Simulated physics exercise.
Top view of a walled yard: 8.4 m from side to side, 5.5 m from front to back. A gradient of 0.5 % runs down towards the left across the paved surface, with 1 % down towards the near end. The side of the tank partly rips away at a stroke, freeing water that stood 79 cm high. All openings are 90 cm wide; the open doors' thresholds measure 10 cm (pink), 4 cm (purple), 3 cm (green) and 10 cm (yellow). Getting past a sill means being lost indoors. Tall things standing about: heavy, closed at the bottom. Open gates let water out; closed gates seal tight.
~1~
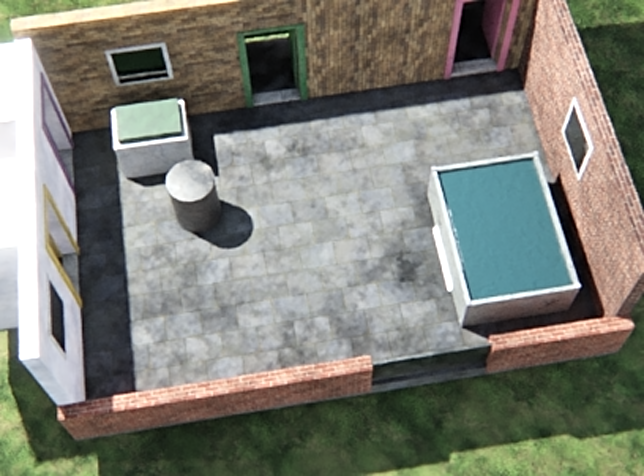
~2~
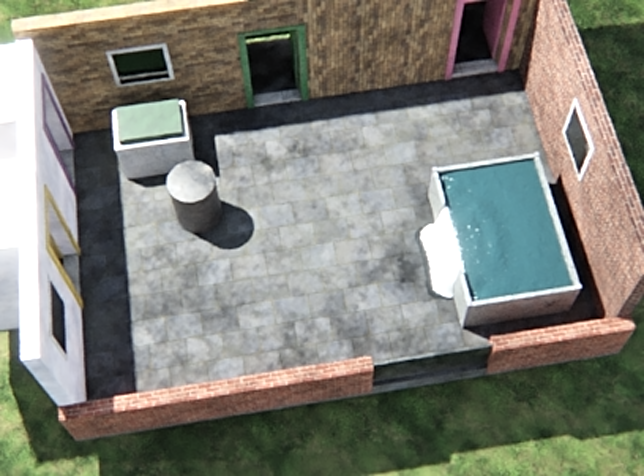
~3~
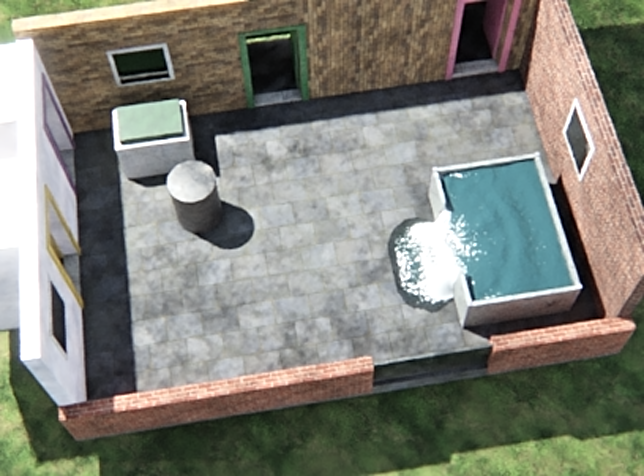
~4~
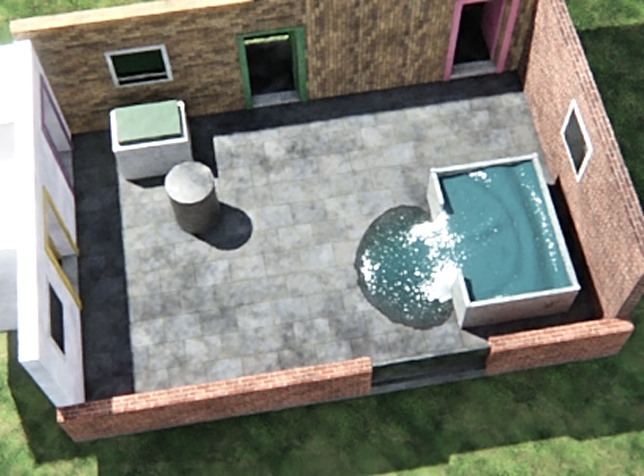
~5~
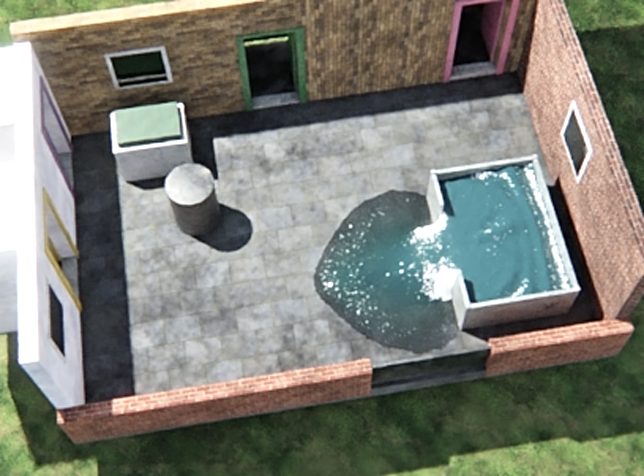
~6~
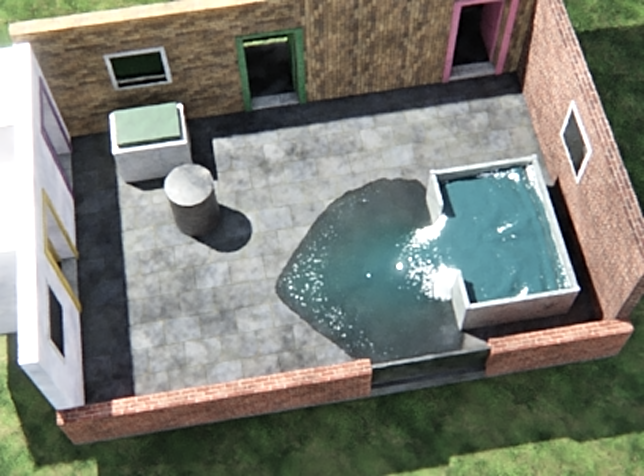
Water burst out through the left side of a tank in a walled yard, foaming white at first, then spread leftward across the grey paving in a widening dark pool while the tank's surface rippled.
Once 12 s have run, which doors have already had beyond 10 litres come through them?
Outcome: The pink door is going to fall short of the limit, the purple door is going to top the limit, the green door is going to top the limit, the yellow door is going to top the limit.
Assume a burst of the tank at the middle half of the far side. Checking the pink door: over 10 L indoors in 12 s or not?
Against that limit: Pink above.
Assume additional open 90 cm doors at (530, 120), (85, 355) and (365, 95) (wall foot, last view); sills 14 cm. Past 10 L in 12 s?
In sequence the answers are less than that, more than that and less than that.
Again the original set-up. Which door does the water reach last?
Result: Pink door.
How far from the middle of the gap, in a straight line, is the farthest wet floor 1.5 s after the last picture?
It comes to some 6.4 metres.
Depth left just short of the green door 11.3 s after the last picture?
About 3.5 cm.
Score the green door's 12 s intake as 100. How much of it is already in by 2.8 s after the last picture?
Roughly 5%.
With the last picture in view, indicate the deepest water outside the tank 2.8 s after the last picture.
Close to pixel (86, 422).
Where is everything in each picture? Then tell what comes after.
The first picture shows still water, 79 cm deep, in the tank at (503, 228).
In the second picture, the front is at (443, 295), 0.7 m from the gap at (450, 250); 0.4 m2 of floor is under water; 79 cm left at the back of the tank.
In the third picture, water pours out at (450, 252) and has run 1.0 m, to (412, 300); typically 14 cm deep outside, 78 cm at the tank's back.
In the fourth picture, water pours out at (448, 253) and has run 1.5 m, to (368, 291); typically 10 cm deep outside, 73 cm at the tank's back.
In the fifth picture, the front is at (319, 283), 2.2 m from the gap at (448, 254); 4.5 m2 of floor is under water; 67 cm left at the back of the tank.
In the sixth picture, water pours out at (448, 254) and has run 2.8 m, to (285, 296); typically 5 cm deep outside, 73 cm at the tank's back.
Then, 0.7 s after the last picture water covers 40 % of the floor and is deepest (44 cm) near (439, 261); pink door not reached, purple door not reached, green door not reached, yellow door not reached.
Then, 1.5 s after the last picture water covers 60 % of the floor and is deepest (44 cm) near (86, 422); pink door not reached, purple door not reached, green door not reached, yellow door 20 cm at the sill, 4 L in.
Then, 2.8 s after the last picture water covers 70 % of the floor and is deepest (32 cm) near (86, 422); pink door not reached, purple door 5 cm at the sill, 0 L in, green door 5 cm at the sill, 1 L in, yellow door 23 cm at the sill, 94 L in.
Then, 6.3 s after the last picture water covers 85 % of the floor and is deepest (20 cm) near (71, 140); pink door not reached, purple door 18 cm at the sill, 119 L in, green door 4 cm at the sill, 10 L in, yellow door 11 cm at the sill, 151 L in.
Then, 11.3 s after the last picture water covers 100 % of the floor and is deepest (14 cm) near (86, 422); pink door 2 cm at the sill, 0 L in, purple door 9 cm at the sill, 294 L in, green door 4 cm at the sill, 23 L in, yellow door 10 cm at the sill, 157 L in.
